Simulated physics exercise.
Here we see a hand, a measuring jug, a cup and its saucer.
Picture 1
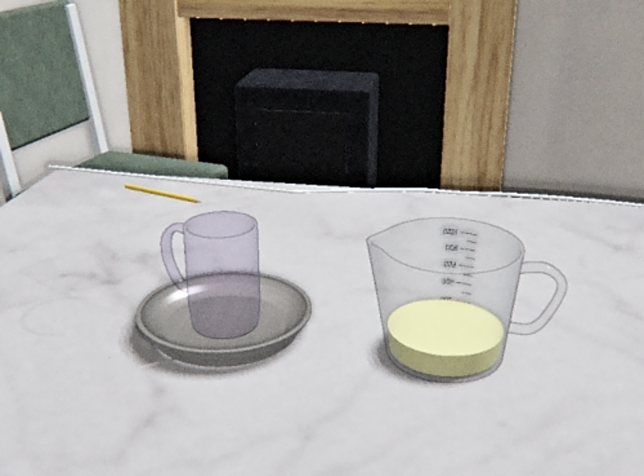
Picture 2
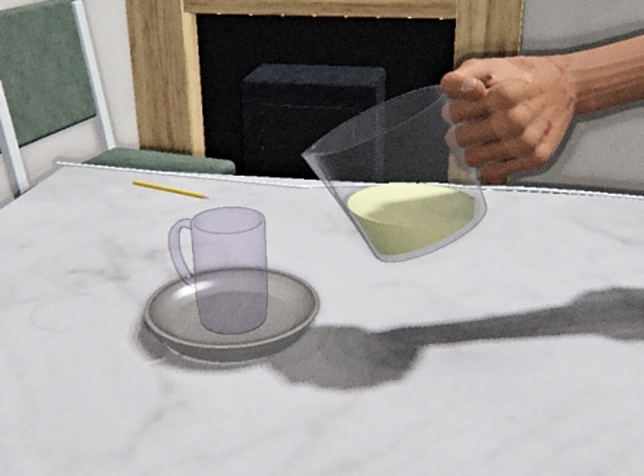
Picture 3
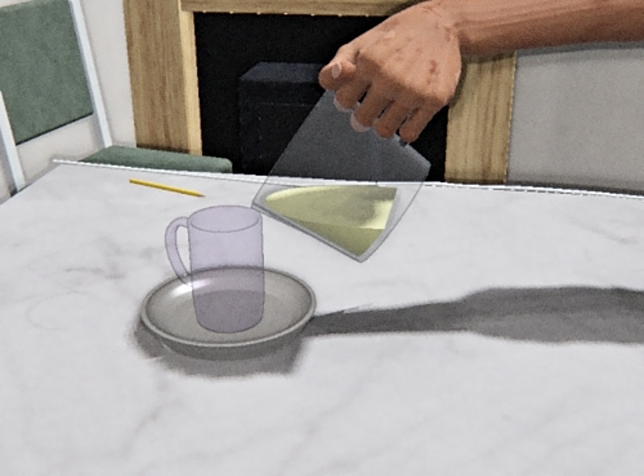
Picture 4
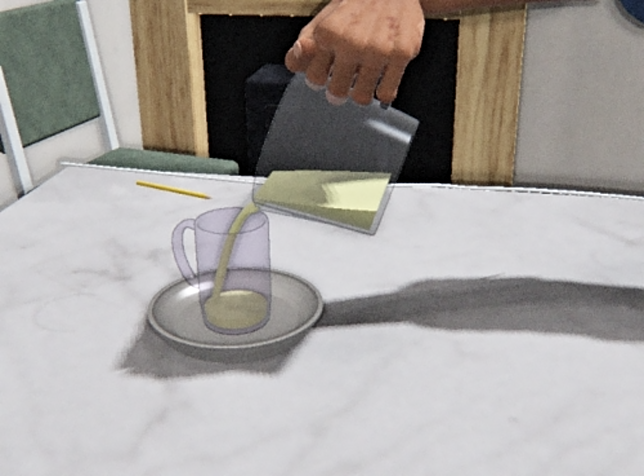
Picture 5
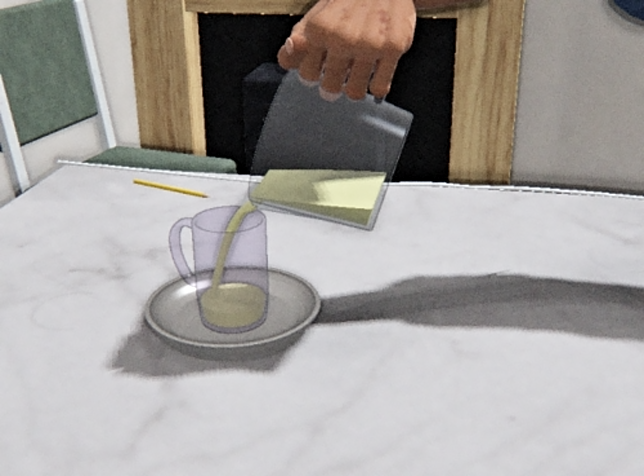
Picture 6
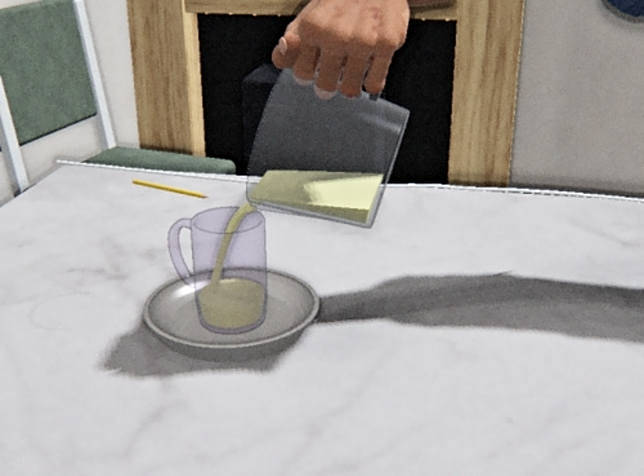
A white marble table in front of a wood-framed dark fireplace, with a green chair at the left, is seen from slightly above by a nearly still camera that shifts faintly. A pale purple see-through cup stands on a grey saucer, left of a clear measuring jug of pale yellow lemonade. A hand lifts the jug, carries it left, tilts it and pours a thin stream into the cup.
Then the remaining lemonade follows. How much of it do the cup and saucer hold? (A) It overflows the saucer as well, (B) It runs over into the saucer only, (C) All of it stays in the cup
(C) All of it stays in the cup.
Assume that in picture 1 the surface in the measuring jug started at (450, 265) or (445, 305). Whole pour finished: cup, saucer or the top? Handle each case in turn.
As listed: Floods the top, into the saucer.
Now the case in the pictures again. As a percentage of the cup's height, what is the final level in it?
The level settles at around 60 per cent of the cup's height.
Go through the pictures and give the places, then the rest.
Before the pour; measuring jug (447, 296) about a quarter full; cup (223, 272) empty; saucer (199, 355) dry, in the first frame.
The measuring jug is on its way; measuring jug (403, 173) tipped 25° with all of its load; cup (231, 267) empty, in the second frame.
The lemonade nears the lip; measuring jug (340, 177) tipped 55° with all of its load; cup (227, 266) empty, in the third frame.
Pouring; measuring jug (334, 155) tipped 70° with nearly all of its load; cup nearly empty, surface at (236, 306), in the fourth frame.
Pouring; measuring jug (330, 152) tipped 75° with about three quarters of its load; cup (231, 267) nearly empty, in the fifth frame.
Pouring; measuring jug (327, 151) tipped 75° with about two thirds of its load; cup about a quarter full, surface at (231, 294); saucer (206, 350) dry, in the sixth frame.
A moment on, the cup is about a third full; the saucer is dry.
Further on, the cup is about half full; the saucer is dry.
When it is over, the cup is about half full; the saucer is dry.
